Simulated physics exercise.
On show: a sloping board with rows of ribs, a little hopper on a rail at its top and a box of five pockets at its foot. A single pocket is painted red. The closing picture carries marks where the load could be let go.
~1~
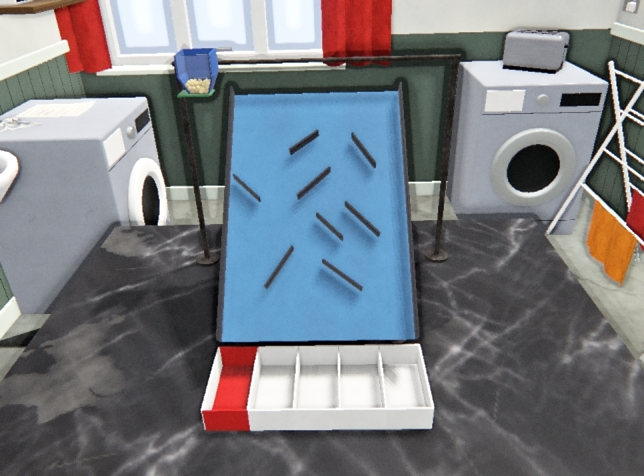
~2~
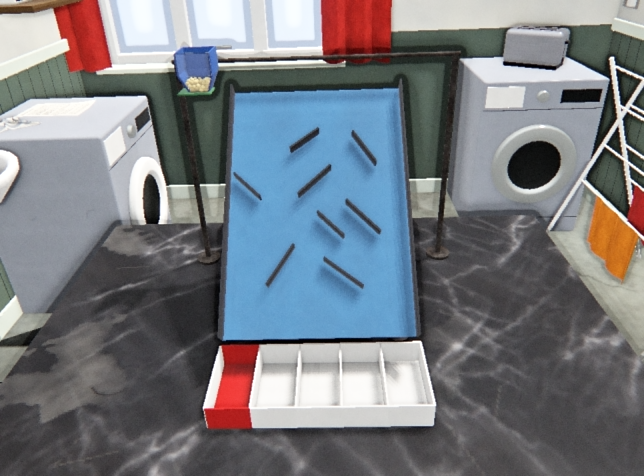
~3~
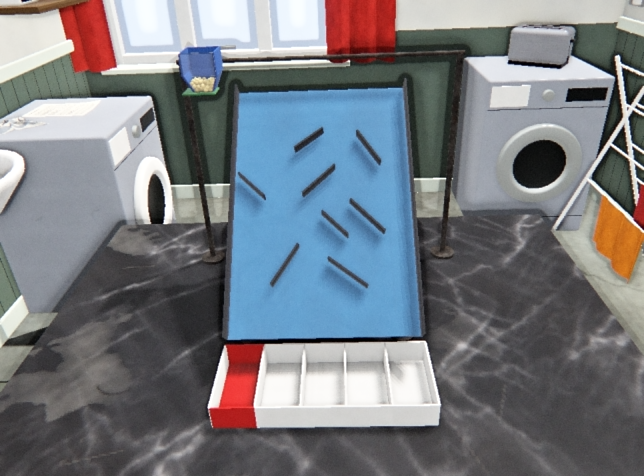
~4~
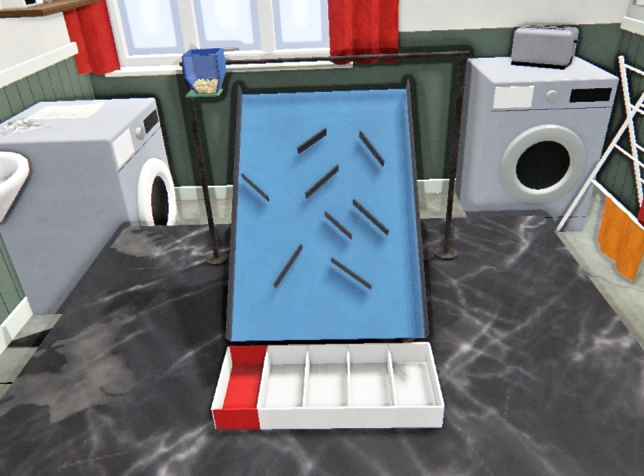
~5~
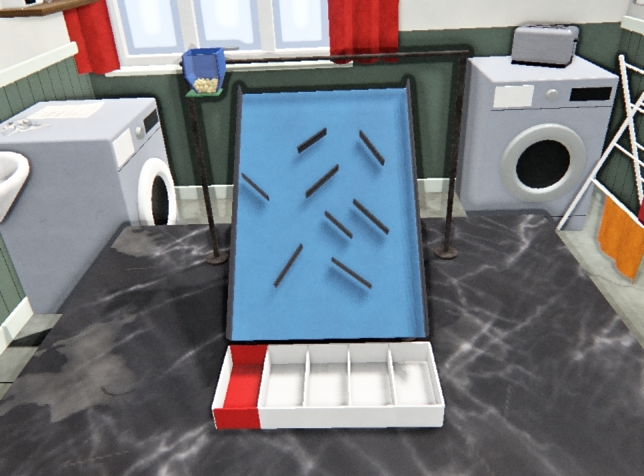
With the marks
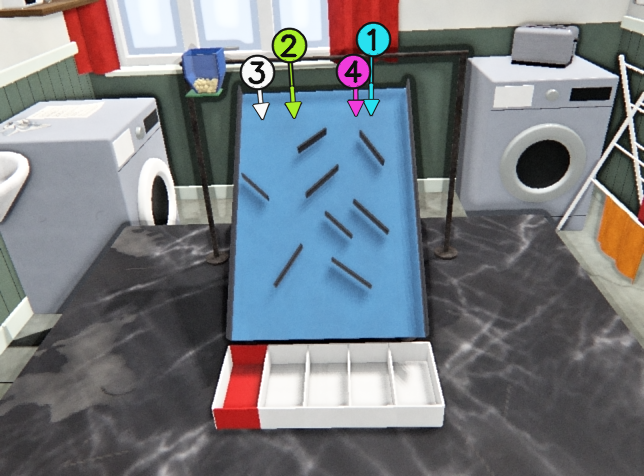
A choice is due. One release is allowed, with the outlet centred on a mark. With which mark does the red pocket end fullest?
Choose 2.
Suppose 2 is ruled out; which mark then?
It is 3.
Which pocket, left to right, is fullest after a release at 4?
The fifth from the left.
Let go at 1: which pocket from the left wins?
The fifth from the left.
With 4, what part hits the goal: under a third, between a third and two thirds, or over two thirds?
Mark 4 gives under a third.
On the marked copy, mark 1 meets the board at (371, 109); mark 2 meets the board at (293, 112); mark 3 meets the board at (261, 113); mark 4 meets the board at (355, 110).
Choosing 1, a stray few in the red pocket, nearly all in other pockets.
Choosing 2, nearly all in the red pocket.
Choosing 3, about two thirds in the red pocket, about a quarter in other pockets, a small part held on the board, a stray few outside the box.
Choosing 4, about a quarter in the red pocket, most in other pockets.
